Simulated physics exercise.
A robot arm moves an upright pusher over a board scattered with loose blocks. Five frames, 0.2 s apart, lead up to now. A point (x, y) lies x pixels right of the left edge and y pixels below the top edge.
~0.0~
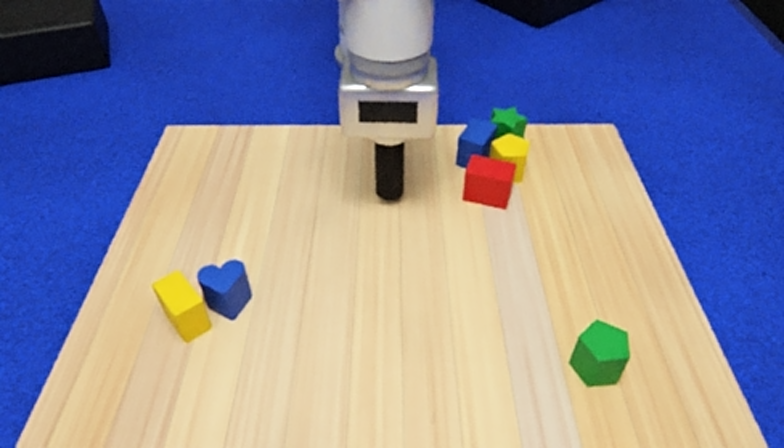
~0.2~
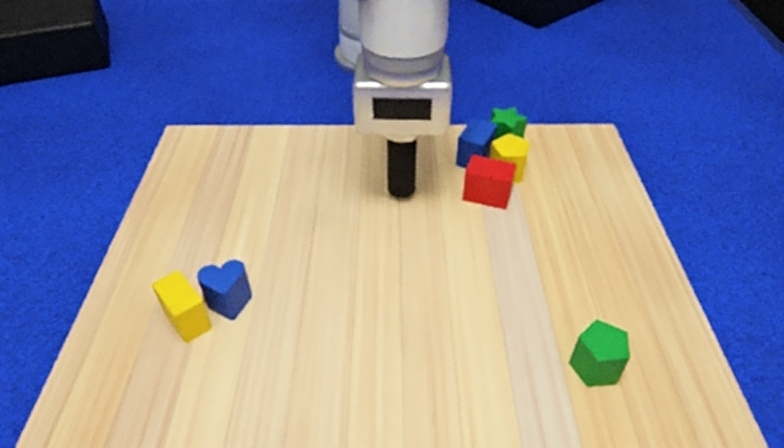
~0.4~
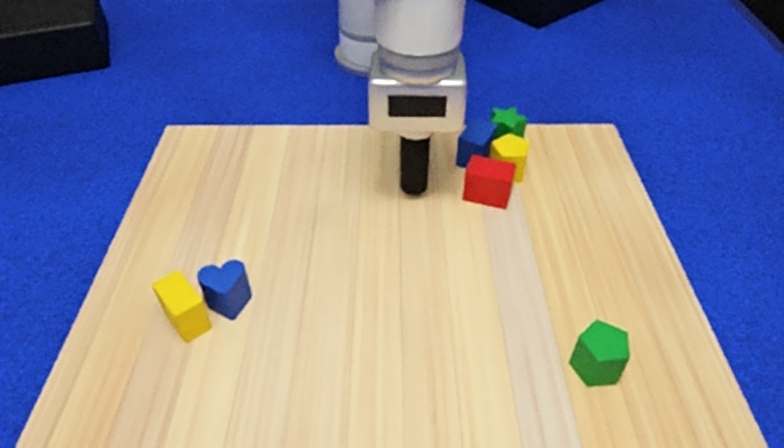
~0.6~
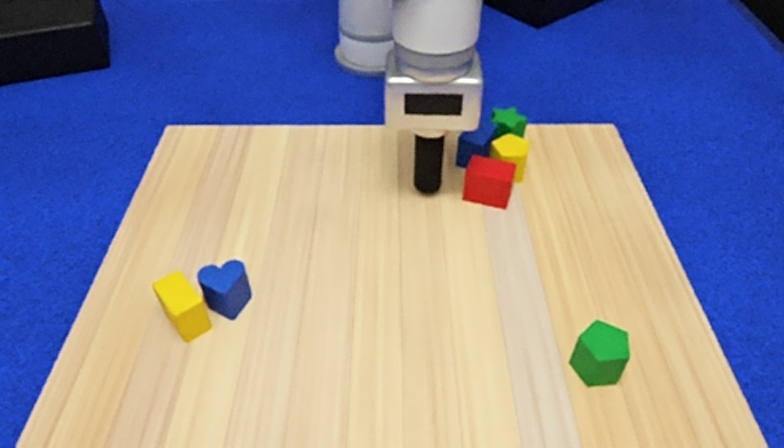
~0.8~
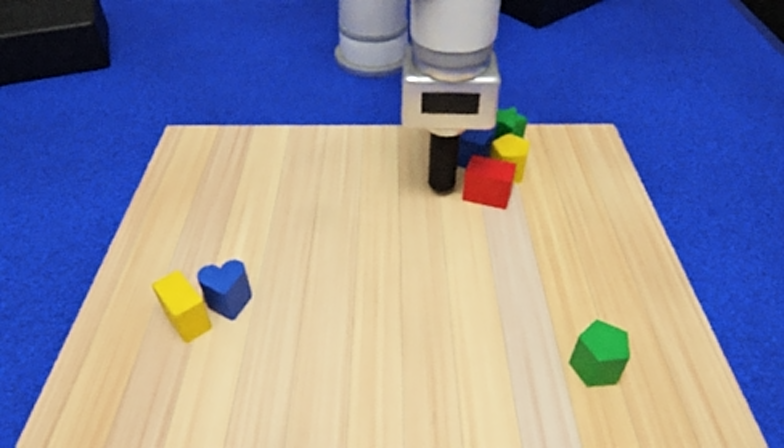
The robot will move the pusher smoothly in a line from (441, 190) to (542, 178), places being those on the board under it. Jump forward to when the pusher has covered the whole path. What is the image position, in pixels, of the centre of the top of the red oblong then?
That would be at about pixel (538, 176).
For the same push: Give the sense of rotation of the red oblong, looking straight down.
Spins clockwise.
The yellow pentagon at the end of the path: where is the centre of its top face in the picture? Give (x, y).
At the end it should sit near (540, 132).
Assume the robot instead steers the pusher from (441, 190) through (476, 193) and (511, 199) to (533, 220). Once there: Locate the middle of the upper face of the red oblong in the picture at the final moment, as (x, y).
In the picture, it is at (571, 180).
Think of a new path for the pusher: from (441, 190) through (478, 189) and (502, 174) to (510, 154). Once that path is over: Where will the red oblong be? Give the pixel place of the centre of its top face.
It should be at about (531, 172).
On the path given first. One third of the way, pusher (476, 179); red oblong (513, 170), turned 15° clockwise.
Two thirds of the way, pusher (510, 175); red oblong (535, 175), turned 55° clockwise; yellow pentagon (528, 139), turned 40° anticlockwise.
At the end, pusher (543, 172); blue oblong in place; red oblong (538, 176), turned 60° clockwise; yellow pentagon (540, 132), turned 75° anticlockwise.
